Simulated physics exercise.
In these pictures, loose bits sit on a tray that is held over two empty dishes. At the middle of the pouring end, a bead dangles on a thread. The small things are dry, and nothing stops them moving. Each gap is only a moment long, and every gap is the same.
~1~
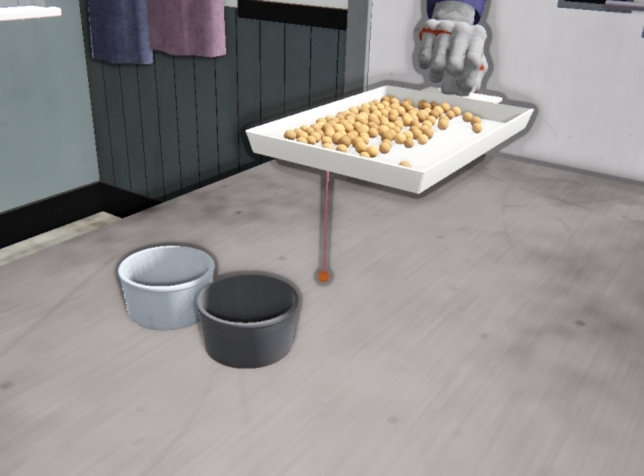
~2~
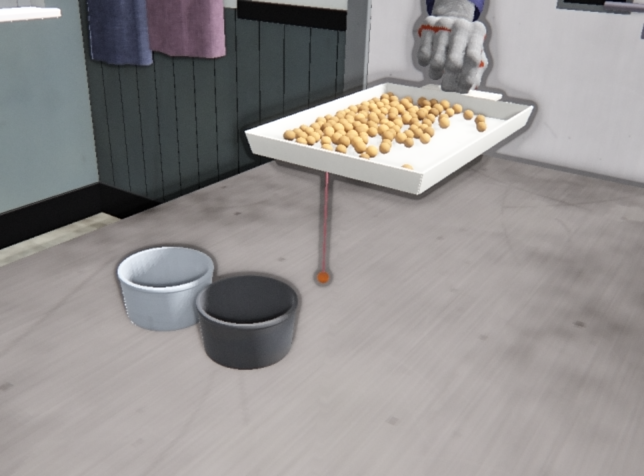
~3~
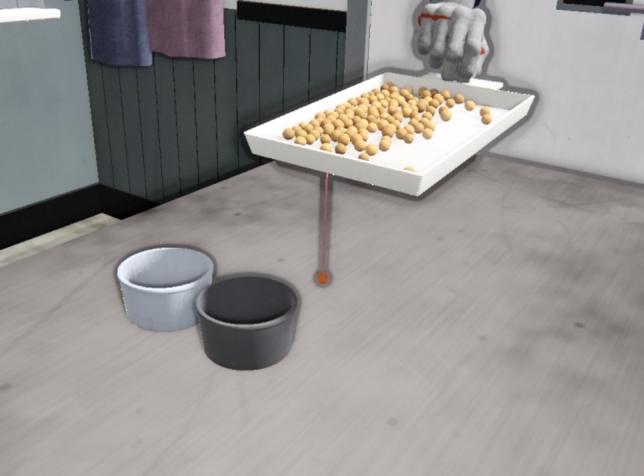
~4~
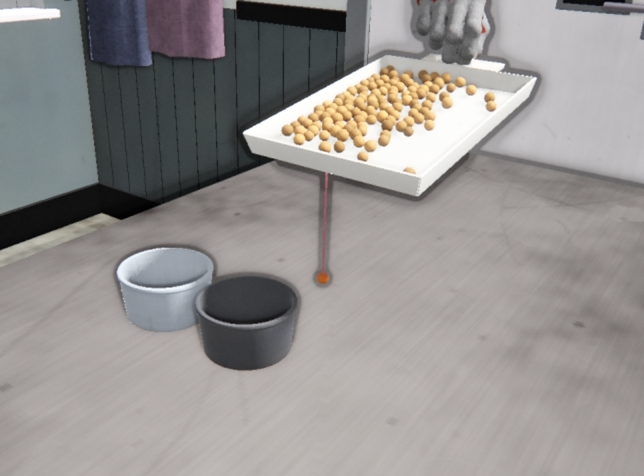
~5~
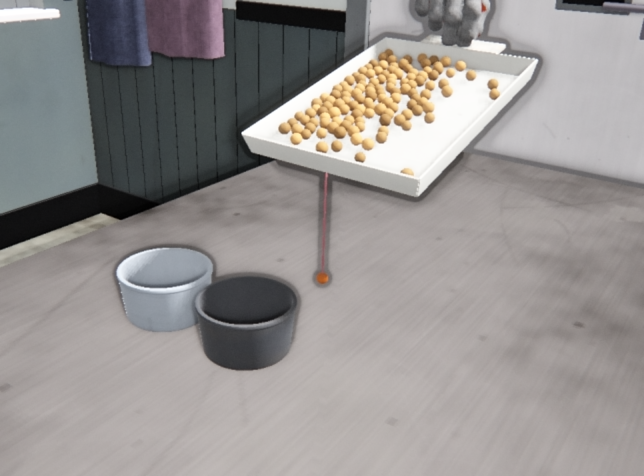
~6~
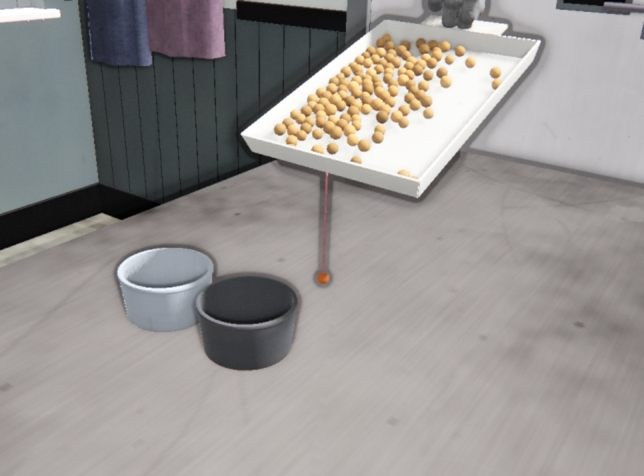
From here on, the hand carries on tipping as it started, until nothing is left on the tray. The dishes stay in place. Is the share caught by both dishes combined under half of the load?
Yes, it is below half.
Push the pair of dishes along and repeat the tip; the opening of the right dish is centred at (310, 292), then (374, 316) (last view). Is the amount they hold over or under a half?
At place one a lesser share; at place two a lesser share.
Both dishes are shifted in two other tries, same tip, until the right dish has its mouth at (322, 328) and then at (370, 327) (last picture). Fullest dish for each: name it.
The first try: The dish on the right. The second: The right-hand dish.
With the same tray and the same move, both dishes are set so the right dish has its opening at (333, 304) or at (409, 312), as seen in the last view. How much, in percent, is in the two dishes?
The first try gives 10 per cent, the second 0 per cent.
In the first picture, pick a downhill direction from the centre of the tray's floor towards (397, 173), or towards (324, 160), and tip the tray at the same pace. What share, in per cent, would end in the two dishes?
Lab note: Try one about 0 %, try two 60 %.
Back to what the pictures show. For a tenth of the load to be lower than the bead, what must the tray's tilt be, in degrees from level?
Somewhere near 65°.
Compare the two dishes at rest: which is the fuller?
The one to the right.
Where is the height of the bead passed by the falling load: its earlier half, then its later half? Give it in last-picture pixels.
(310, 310), then (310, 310).
Shortly afterwards, tray tipped steeply; the bulk on the tray; only a few in the right dish; a little outside both; a little in the air.
Next, tray tipped past a quarter turn; a little on the tray; near a quarter in the right dish; near half outside both; near a quarter in the air.
Some moments later, tray tipped past a quarter turn; near a quarter in the right dish; only a few in the left dish; near two thirds outside both.
In the end, tray tipped past a quarter turn; near a quarter in the right dish; only a few in the left dish; near two thirds outside both.
